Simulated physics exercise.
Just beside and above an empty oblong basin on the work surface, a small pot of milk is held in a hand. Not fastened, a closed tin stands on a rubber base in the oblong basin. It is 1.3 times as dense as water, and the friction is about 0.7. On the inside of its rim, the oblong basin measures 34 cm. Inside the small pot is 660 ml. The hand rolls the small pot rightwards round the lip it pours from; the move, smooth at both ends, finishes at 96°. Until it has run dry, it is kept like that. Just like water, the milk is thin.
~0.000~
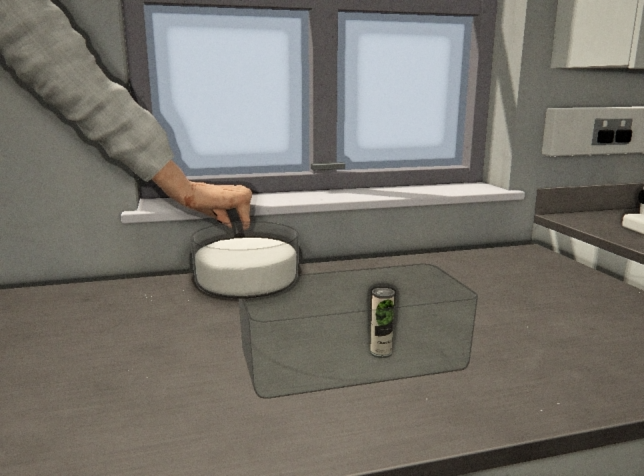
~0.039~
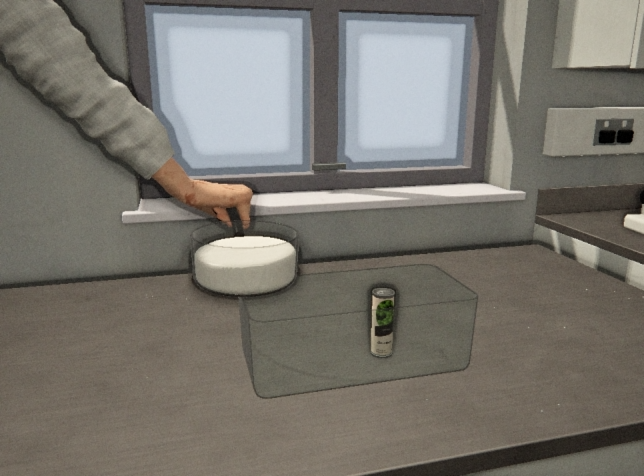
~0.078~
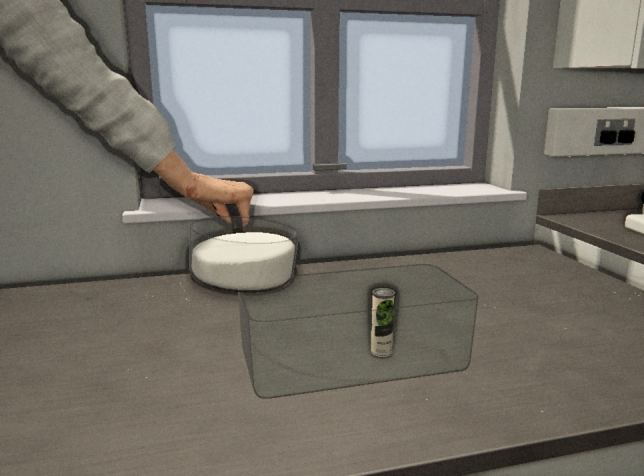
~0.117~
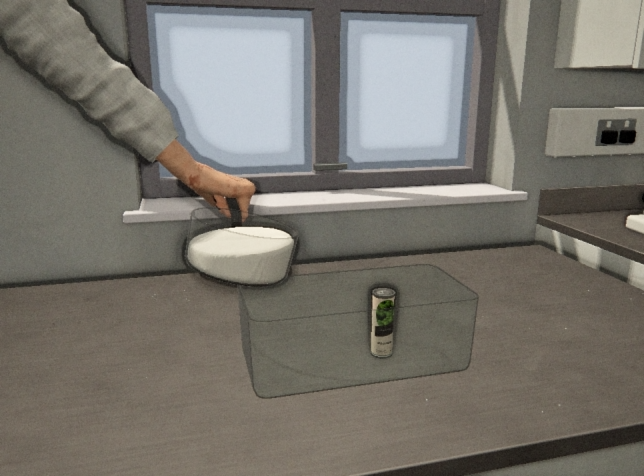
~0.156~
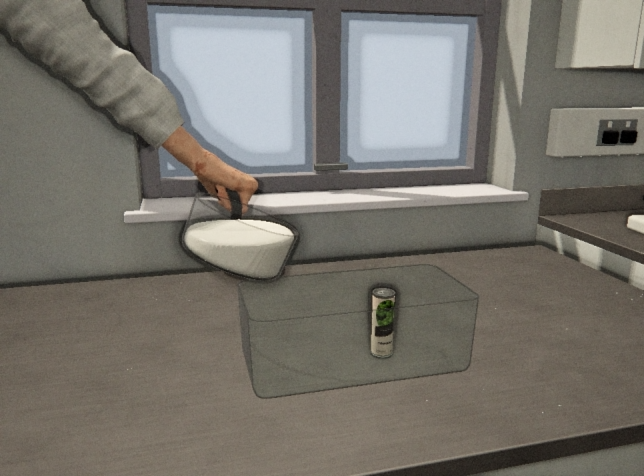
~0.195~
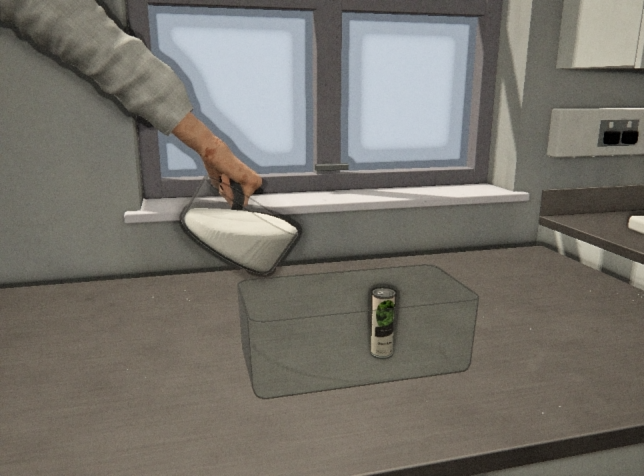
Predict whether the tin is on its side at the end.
It keels over.
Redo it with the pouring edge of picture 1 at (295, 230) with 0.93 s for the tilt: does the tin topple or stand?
It does not tip.
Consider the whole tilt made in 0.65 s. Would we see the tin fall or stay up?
The tin would overturn.
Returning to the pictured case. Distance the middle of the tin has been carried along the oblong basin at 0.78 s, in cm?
Estimate: Around 6 cm.
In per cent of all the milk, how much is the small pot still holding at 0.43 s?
I'd put it near 46 percent.
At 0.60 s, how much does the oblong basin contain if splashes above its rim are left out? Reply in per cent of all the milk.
The fraction sits near 76 in a hundred.
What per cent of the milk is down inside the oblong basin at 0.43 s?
Near 4 in a hundred.
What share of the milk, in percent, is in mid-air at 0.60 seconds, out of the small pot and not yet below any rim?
Close to 16 in every hundred parts.
By 0.43 s the tilt is 93° and 47 per cent is still to pour; the tin stands where it began.
By 0.60 s the tilt is 96° and 7 per cent is still to pour; the tin leans 10°.
By 0.78 s the tilt is 96° and 2 per cent is still to pour; the tin lies on its side.
By 0.98 s the tilt is 96° and 1 per cent is still to pour; the tin lies on its side.
At rest the tin lies on its side.
